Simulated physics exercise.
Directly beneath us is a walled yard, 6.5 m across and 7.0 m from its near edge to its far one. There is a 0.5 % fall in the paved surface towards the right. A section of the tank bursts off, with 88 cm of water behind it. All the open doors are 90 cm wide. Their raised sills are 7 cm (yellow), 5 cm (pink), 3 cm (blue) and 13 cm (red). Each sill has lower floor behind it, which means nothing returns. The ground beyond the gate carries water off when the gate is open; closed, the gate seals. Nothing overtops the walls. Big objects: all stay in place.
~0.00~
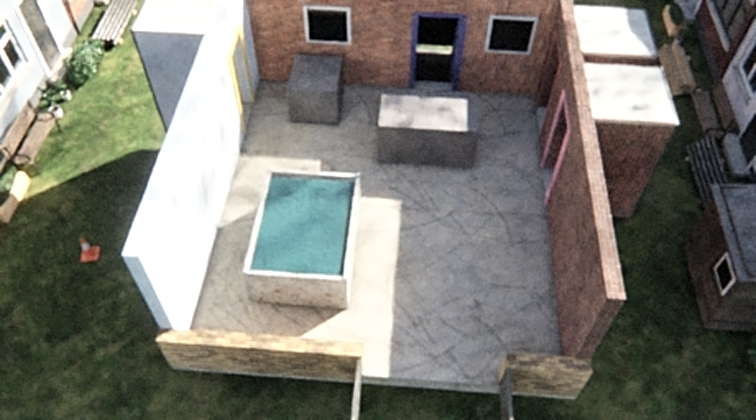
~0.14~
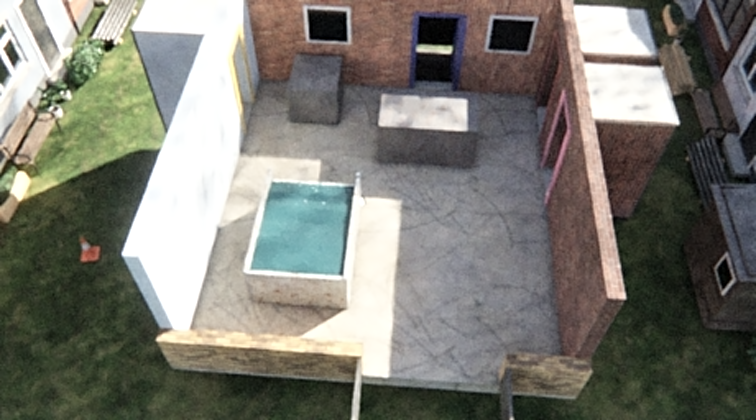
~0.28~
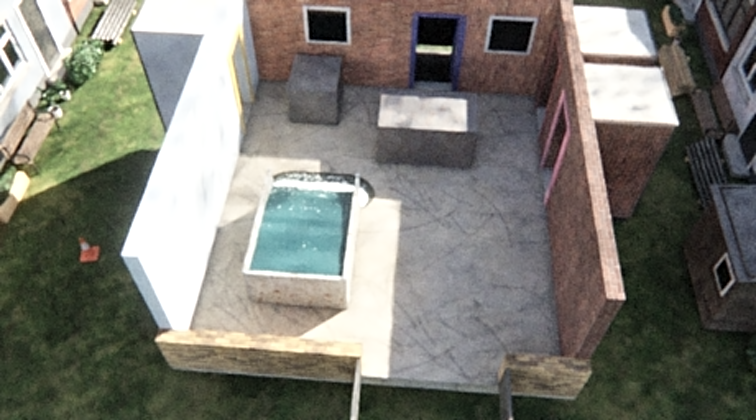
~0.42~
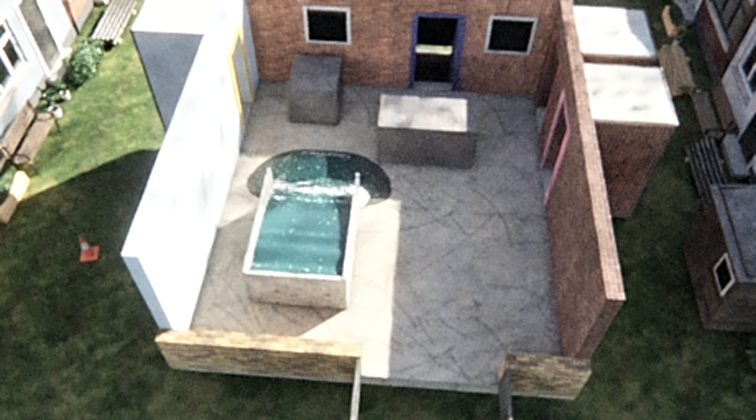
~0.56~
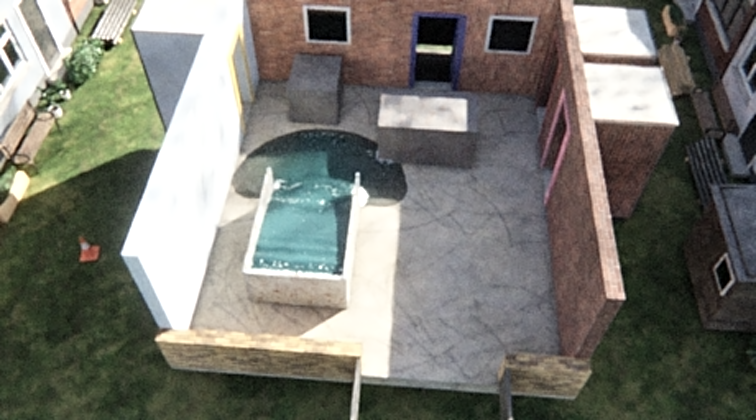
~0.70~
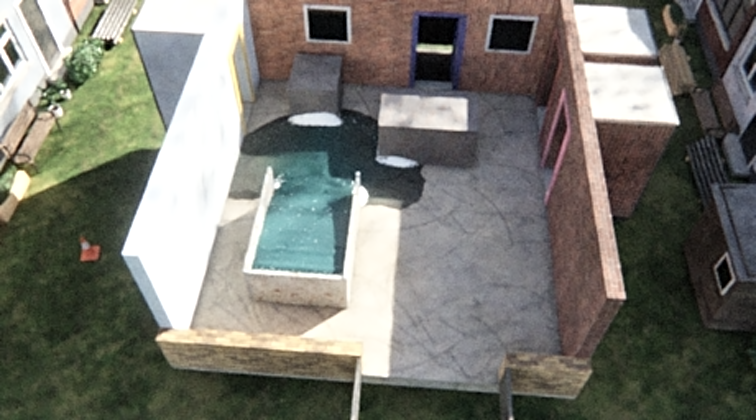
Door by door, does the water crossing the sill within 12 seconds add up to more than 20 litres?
My prediction: At the yellow door the limit will be broken. At the pink door the limit will be broken. At the blue door the limit will be broken. At the red door the limit will be broken.
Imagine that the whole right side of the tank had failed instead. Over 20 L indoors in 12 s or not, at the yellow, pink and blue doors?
Then it goes yellow fine, pink too high, blue too high.
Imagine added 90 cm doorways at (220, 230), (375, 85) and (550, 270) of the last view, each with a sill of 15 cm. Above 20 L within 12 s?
First doorway falls short, second gets there, third falls short.
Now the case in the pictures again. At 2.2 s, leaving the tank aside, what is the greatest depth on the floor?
It gets to some 46 cm.
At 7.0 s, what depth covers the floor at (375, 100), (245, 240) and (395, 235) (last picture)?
Listed order: 7 / 7 / 1 cm.
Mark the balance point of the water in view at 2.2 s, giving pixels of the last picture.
Near (330, 169).
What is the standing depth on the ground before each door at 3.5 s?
Door by door, in cm: Yellow reads 22, pink reads 7, blue reads 10, red reads 19.
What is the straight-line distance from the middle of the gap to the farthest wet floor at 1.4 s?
4.2 m.
After 1.4 s water covers 30 % of the floor and is deepest (50 cm) near (320, 130); yellow door 21 cm at the sill, 3 L in, pink door not reached, blue door not reached, red door not reached.
After 2.2 s water covers 45 % of the floor and is deepest (46 cm) near (305, 85); yellow door 30 cm at the sill, 131 L in, pink door 3 cm at the sill, 1 L in, blue door 14 cm at the sill, 12 L in, red door not reached.
After 3.5 s water covers 55 % of the floor and is deepest (32 cm) near (312, 86); yellow door 22 cm at the sill, 343 L in, pink door 7 cm at the sill, 38 L in, blue door 10 cm at the sill, 69 L in, red door 19 cm at the sill, 10 L in.
After 7.0 s water covers 90 % of the floor and is deepest (18 cm) near (186, 347); yellow door 8 cm at the sill, 438 L in, pink door 5 cm at the sill, 59 L in, blue door 6 cm at the sill, 120 L in, red door 10 cm at the sill, 66 L in.
After 12.0 s water covers 95 % of the floor and is deepest (12 cm) near (542, 260); yellow door 3 cm at the sill, 444 L in, pink door 6 cm at the sill, 76 L in, blue door 5 cm at the sill, 144 L in, red door 7 cm at the sill, 67 L in.
